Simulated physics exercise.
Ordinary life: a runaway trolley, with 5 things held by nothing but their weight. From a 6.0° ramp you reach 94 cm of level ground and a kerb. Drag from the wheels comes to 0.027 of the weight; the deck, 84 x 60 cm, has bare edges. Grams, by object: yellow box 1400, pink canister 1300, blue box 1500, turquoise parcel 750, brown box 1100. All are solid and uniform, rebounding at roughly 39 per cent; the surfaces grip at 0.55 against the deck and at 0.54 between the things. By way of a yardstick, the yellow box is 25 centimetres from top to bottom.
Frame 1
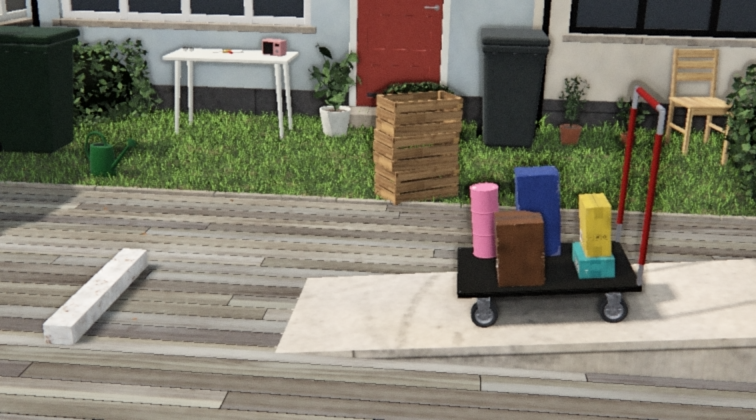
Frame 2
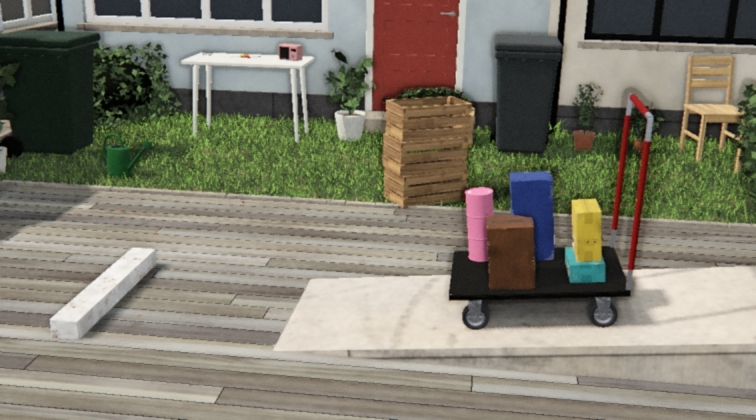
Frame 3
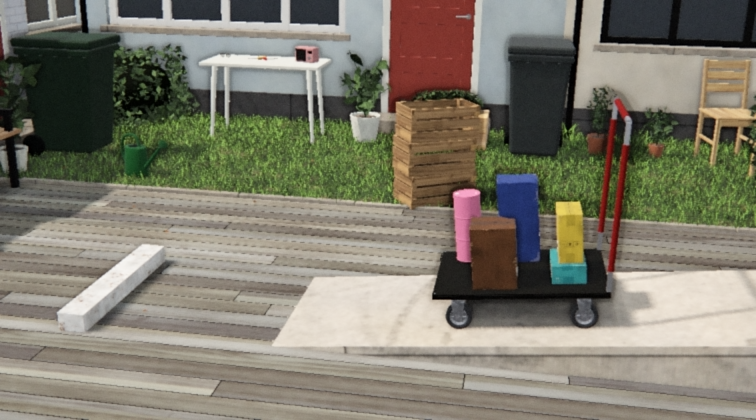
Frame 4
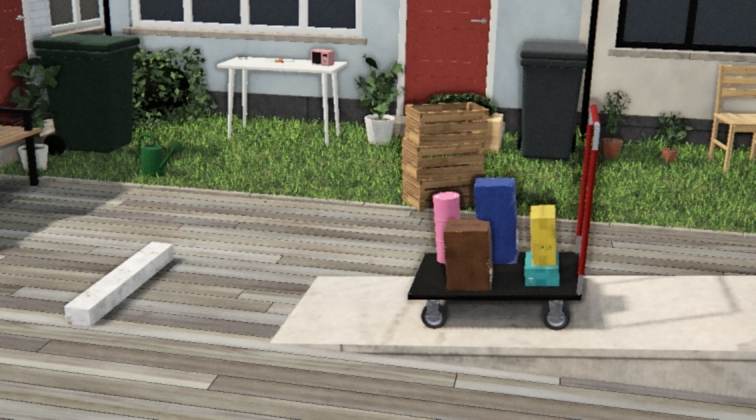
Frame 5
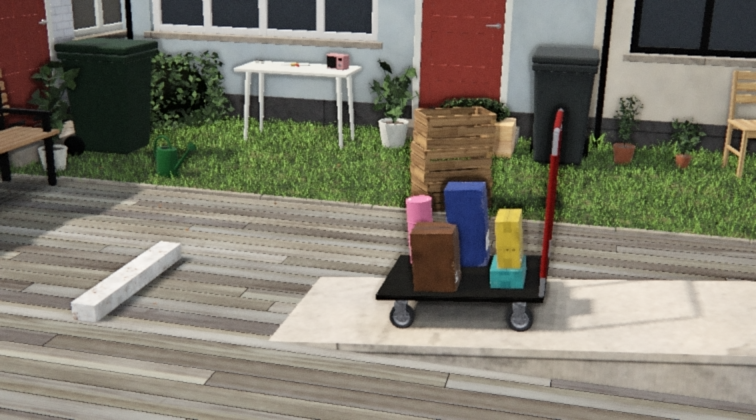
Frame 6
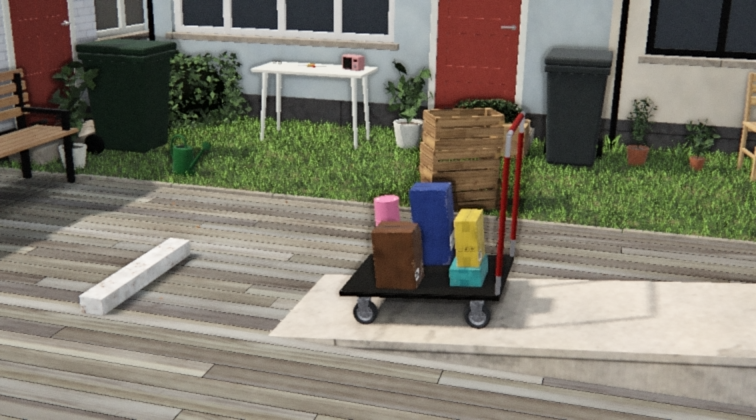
A black trolley carrying coloured boxes and a pink canister rolling left down a pale ramp beside a grassy garden.
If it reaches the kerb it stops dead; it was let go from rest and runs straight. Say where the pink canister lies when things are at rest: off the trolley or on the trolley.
At rest it lies off the trolley.
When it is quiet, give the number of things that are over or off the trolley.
That makes 1.
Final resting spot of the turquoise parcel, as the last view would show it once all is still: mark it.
Around (218, 257).
Then, 0.90 s past the last view, kerb 30 cm ahead.
Then, 1.30 s past the last view, trolley at the kerb; pink canister tipped 22° against what carries it near (159, 210); blue box tipped 9° against what carries it; yellow box shifted 13 cm.
Then, 1.80 s past the last view, trolley at the kerb; pink canister now off the trolley; blue box tipped 23° against what carries it; yellow box shifted 13 cm.
Finally, off the trolley, pink canister; not toppled but over 10 cm from the start, yellow box and brown box; the other 2 still in place (within 10 cm). Final places as that camera would see them, pink canister near (136, 241).
